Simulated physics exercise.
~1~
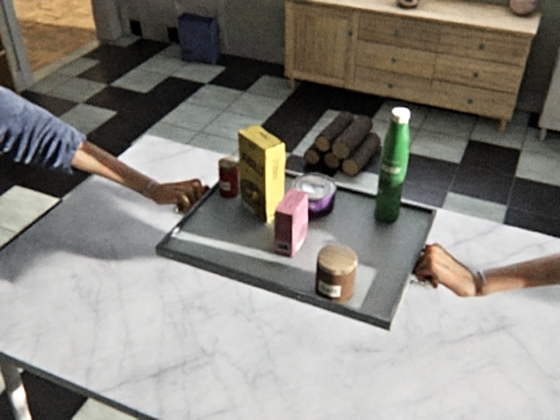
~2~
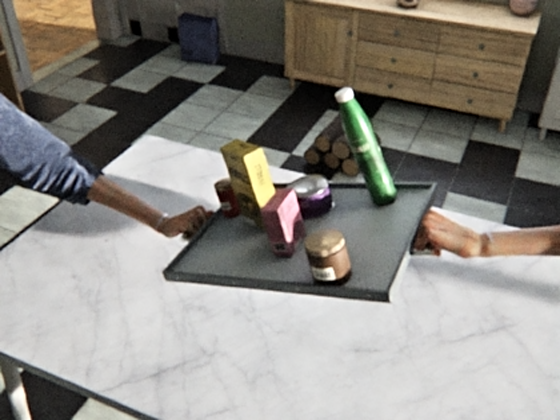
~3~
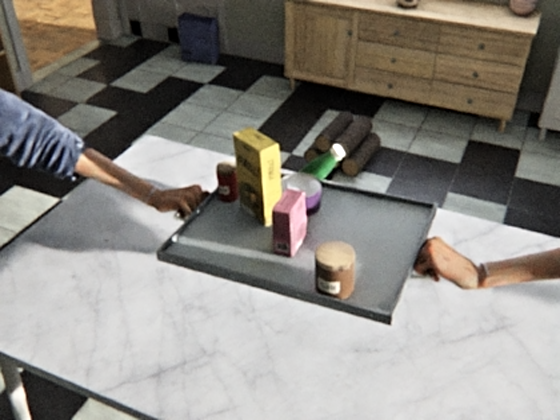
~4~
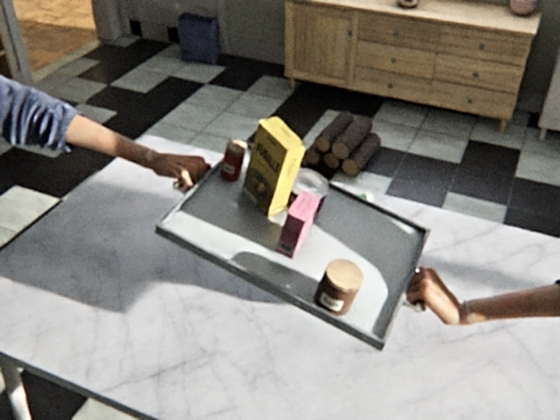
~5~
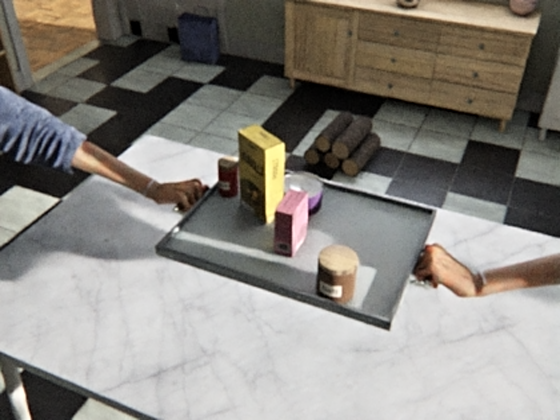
Above a marble-topped table in a room with a checkered floor, two hands tilt a loaded tray down to the left, then down to the right, and level it again; the green bottle topples and goes off the tray, while the packets, jar, tub and red shaker stay on.
